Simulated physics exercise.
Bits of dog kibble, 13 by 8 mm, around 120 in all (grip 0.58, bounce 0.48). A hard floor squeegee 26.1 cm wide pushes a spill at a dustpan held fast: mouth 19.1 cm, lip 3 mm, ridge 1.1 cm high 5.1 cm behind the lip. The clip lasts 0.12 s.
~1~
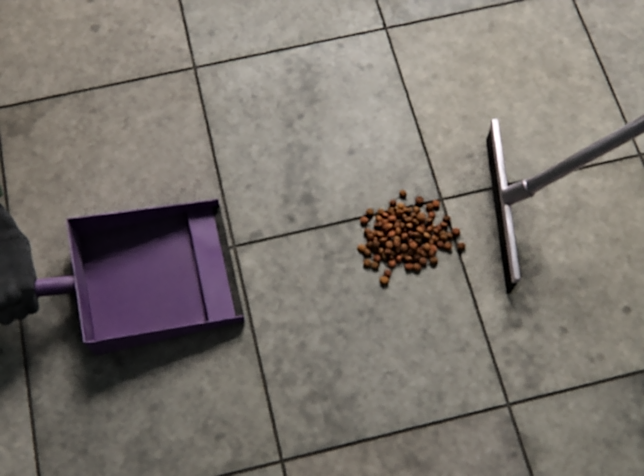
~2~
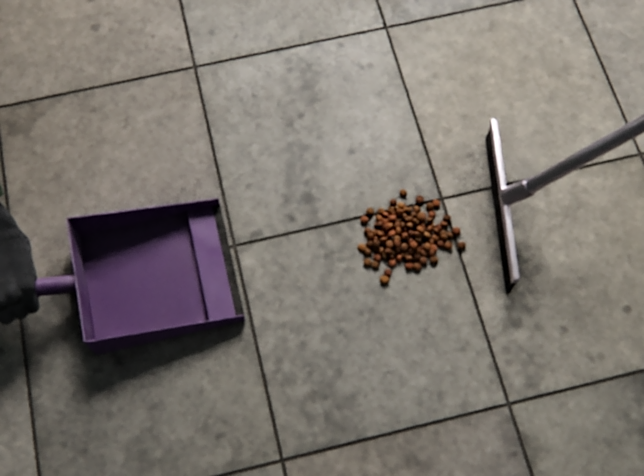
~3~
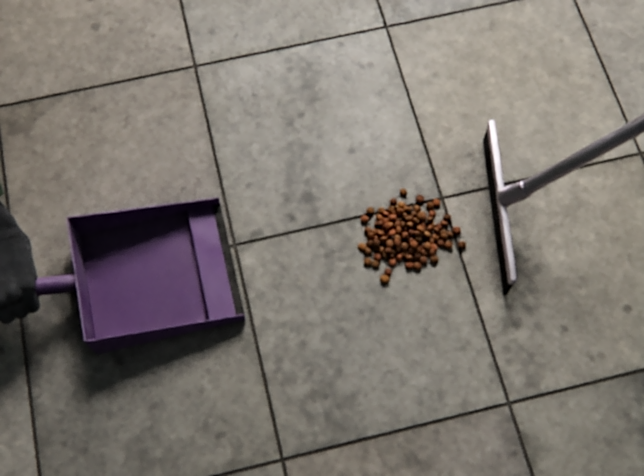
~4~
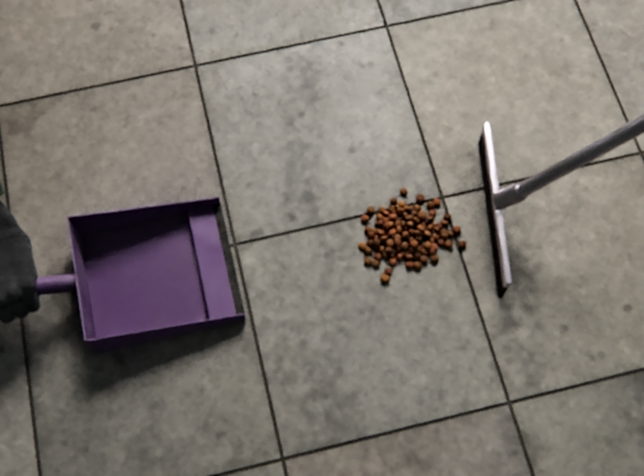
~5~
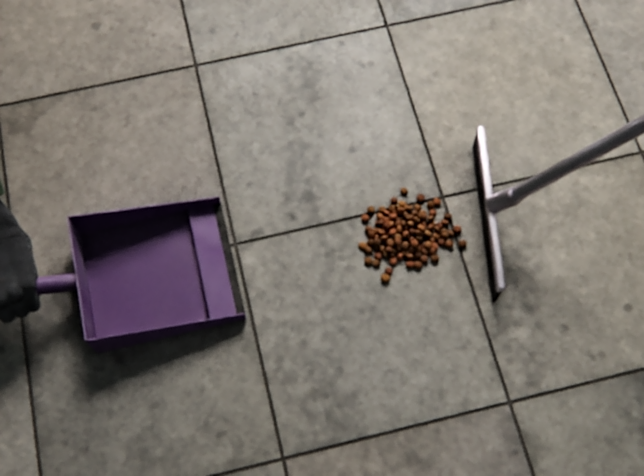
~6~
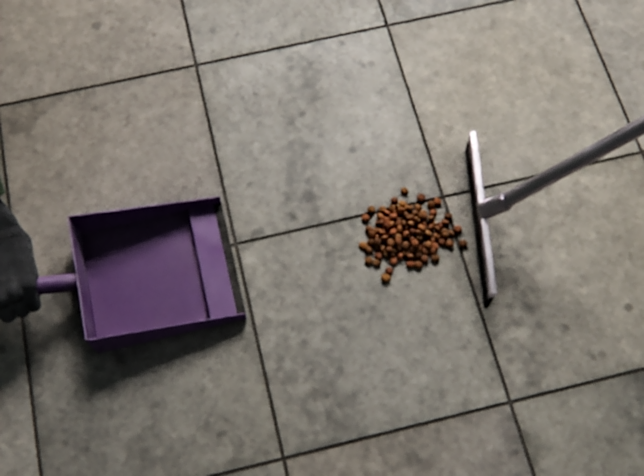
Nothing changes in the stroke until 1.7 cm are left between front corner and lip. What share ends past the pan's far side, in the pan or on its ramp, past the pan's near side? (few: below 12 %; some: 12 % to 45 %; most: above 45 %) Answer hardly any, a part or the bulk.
Past the pan's far side: Hardly any; in the pan or on its ramp: Hardly any; past the pan's near side: A part.
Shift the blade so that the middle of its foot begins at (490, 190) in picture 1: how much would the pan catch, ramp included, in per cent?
About 0 per cent.
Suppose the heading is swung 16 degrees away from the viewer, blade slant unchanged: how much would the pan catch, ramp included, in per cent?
In that case some 10 per cent.
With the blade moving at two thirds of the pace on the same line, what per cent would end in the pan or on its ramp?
Then about 0 per cent.
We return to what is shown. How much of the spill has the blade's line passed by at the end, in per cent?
About 30 per cent.
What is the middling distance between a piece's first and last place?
Roughly 22 cm.
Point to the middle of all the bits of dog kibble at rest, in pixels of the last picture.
Near (264, 283).
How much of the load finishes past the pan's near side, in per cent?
About 30 per cent.
Then, 0.27 s after the last picture, middle of the blade 21 cm from the lip; 0 % over the lip, far side 0 %, near side 10 %.
Then, 0.45 s after the last picture, middle of the blade 10 cm from the lip; 0 % over the lip, far side 0 %, near side 25 %.
Then, 0.75 s after the last picture, middle of the blade 4 cm from the lip; 0 % over the lip, far side 0 %, near side 30 %.
In the end, far side 0 %, pan 5 %, near side 30 %, in front of the lip or behind the blade 65 %.
